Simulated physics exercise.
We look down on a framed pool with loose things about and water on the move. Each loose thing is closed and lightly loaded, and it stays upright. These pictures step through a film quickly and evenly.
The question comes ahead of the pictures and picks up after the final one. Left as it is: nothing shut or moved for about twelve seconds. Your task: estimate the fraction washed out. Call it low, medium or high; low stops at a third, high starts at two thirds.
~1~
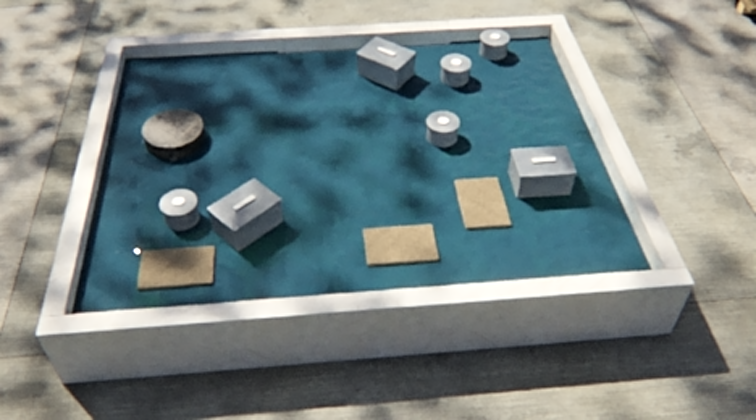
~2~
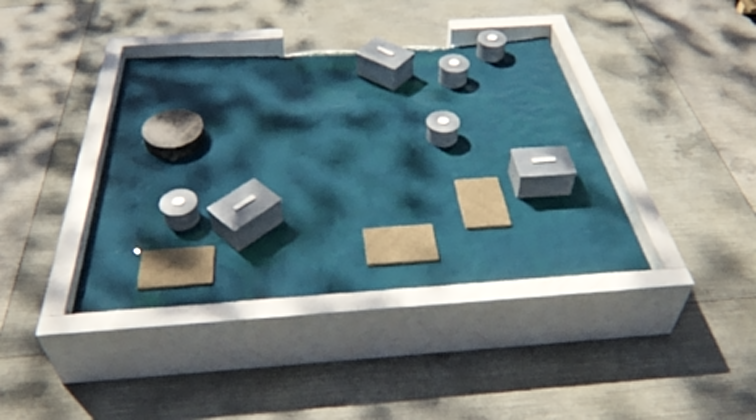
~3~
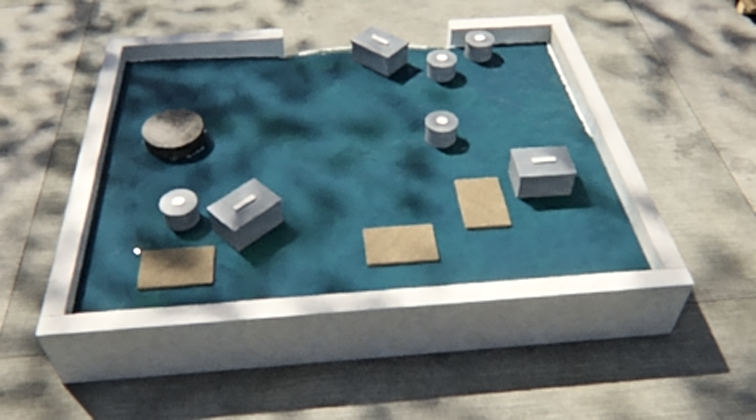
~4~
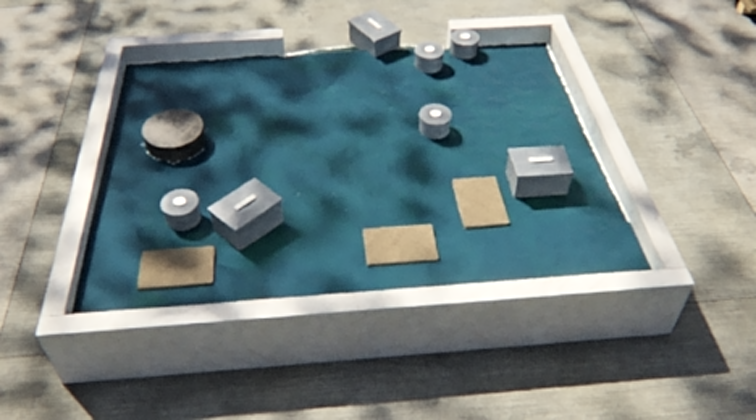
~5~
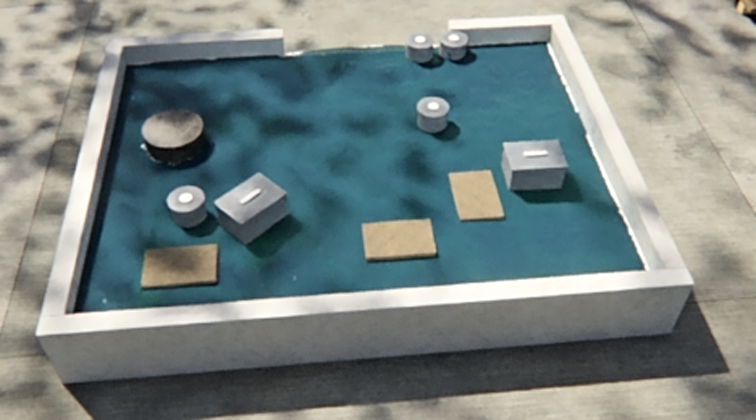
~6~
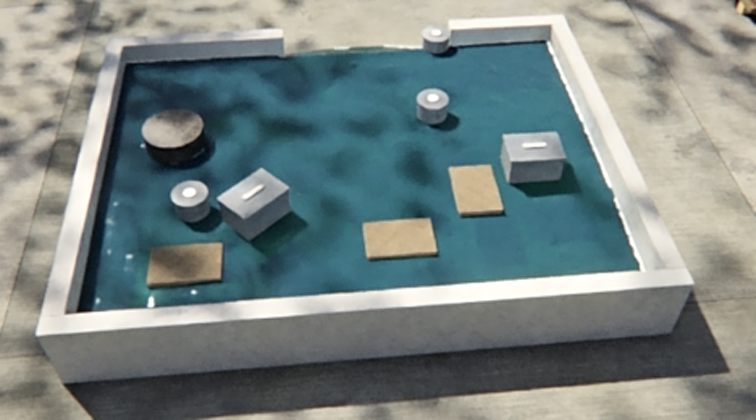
Medium.
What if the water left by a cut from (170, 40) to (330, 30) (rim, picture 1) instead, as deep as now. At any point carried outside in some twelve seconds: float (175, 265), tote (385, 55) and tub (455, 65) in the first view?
Object by object: Never exits, drifts out, drifts out.
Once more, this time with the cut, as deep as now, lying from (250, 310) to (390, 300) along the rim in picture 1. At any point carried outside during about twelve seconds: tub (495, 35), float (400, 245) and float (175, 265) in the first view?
As listed: Still in, yes, washed out.
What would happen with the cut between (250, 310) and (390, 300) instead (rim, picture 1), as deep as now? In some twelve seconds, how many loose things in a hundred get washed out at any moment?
50 %.
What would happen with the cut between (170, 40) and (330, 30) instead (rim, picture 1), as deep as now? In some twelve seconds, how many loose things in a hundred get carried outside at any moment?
Close to 20 %, I think.
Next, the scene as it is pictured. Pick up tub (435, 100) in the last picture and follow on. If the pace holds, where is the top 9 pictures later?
(398, 52).
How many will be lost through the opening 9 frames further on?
Count: 3.
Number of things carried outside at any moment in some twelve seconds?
You get 4.
A moment on, 3 of 10 are out; 7 afloat.
Next, 3 of 10 are out; 7 afloat.
Later, 4 of 10 are out; 6 afloat.
In the end, 4 of 10 are out; 6 afloat.
